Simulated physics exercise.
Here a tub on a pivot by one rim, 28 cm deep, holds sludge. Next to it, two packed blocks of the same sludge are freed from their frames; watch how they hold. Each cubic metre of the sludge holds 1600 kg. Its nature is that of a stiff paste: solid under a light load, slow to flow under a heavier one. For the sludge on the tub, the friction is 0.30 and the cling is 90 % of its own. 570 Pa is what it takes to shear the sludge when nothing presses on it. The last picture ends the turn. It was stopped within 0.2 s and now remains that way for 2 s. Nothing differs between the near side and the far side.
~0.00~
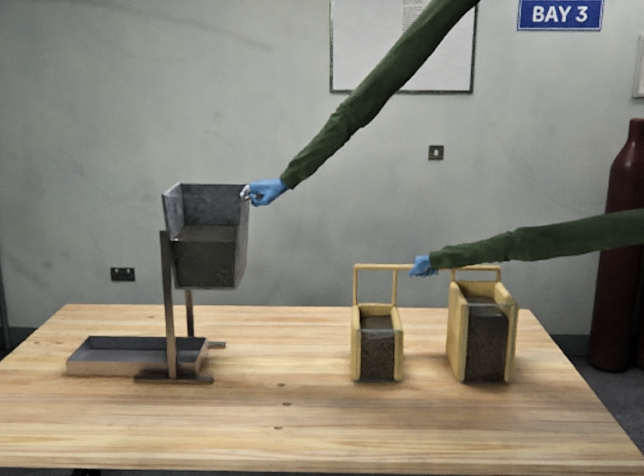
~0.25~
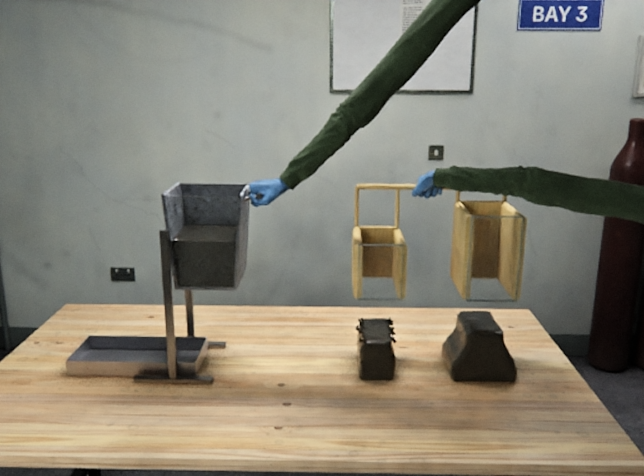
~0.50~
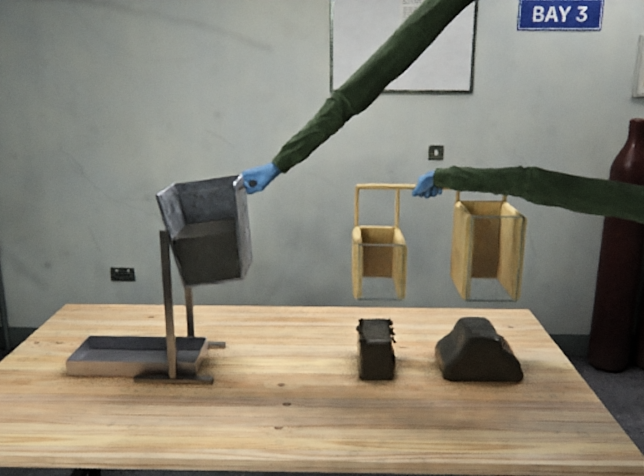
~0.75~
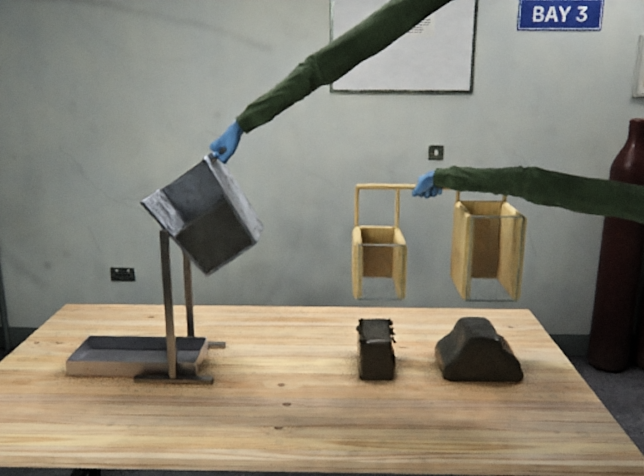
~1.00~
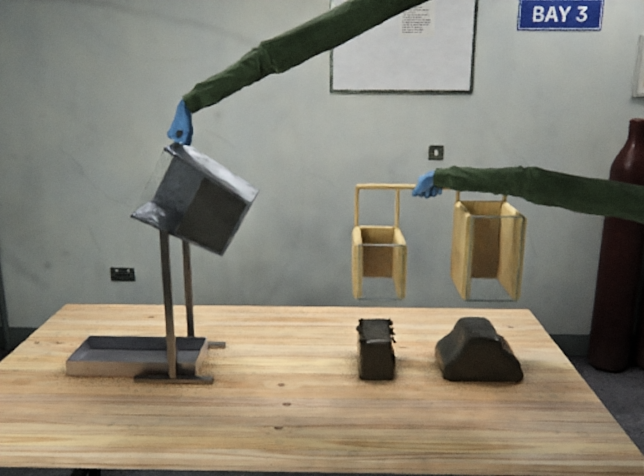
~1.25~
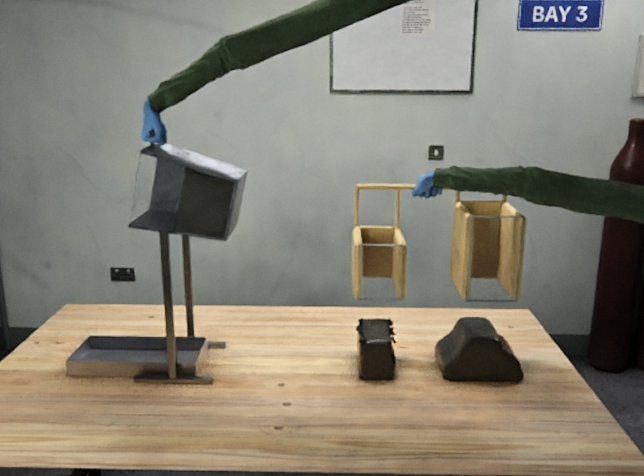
Gloved hands lifting two wooden moulds off dark blocks, the larger one slumping, then tilting a metal sludge tub leftward.
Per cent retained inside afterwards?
Retained: About 100 %.
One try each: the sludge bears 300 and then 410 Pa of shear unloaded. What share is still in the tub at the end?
Expect about 100 in a hundred, then about 100 in a hundred.
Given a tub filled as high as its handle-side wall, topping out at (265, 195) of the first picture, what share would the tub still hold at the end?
Then near 100 % stays in the tub.
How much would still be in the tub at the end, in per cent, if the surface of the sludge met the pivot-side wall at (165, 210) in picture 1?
About 100 %.
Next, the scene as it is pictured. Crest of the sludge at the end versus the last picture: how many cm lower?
0 cm.
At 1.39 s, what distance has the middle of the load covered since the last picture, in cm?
About 0 cm.
By 1.39 s, the tub is at 77 degrees and holds 100 %.
By 1.56 s, the tub is at 77 degrees and holds 100 %.
By 1.73 s, the tub is at 77 degrees and holds 100 %.
By 1.90 s, the tub is at 77 degrees and holds 100 %.
By 3.25 s, at the end, the tub is at 77 degrees and holds 100 %.
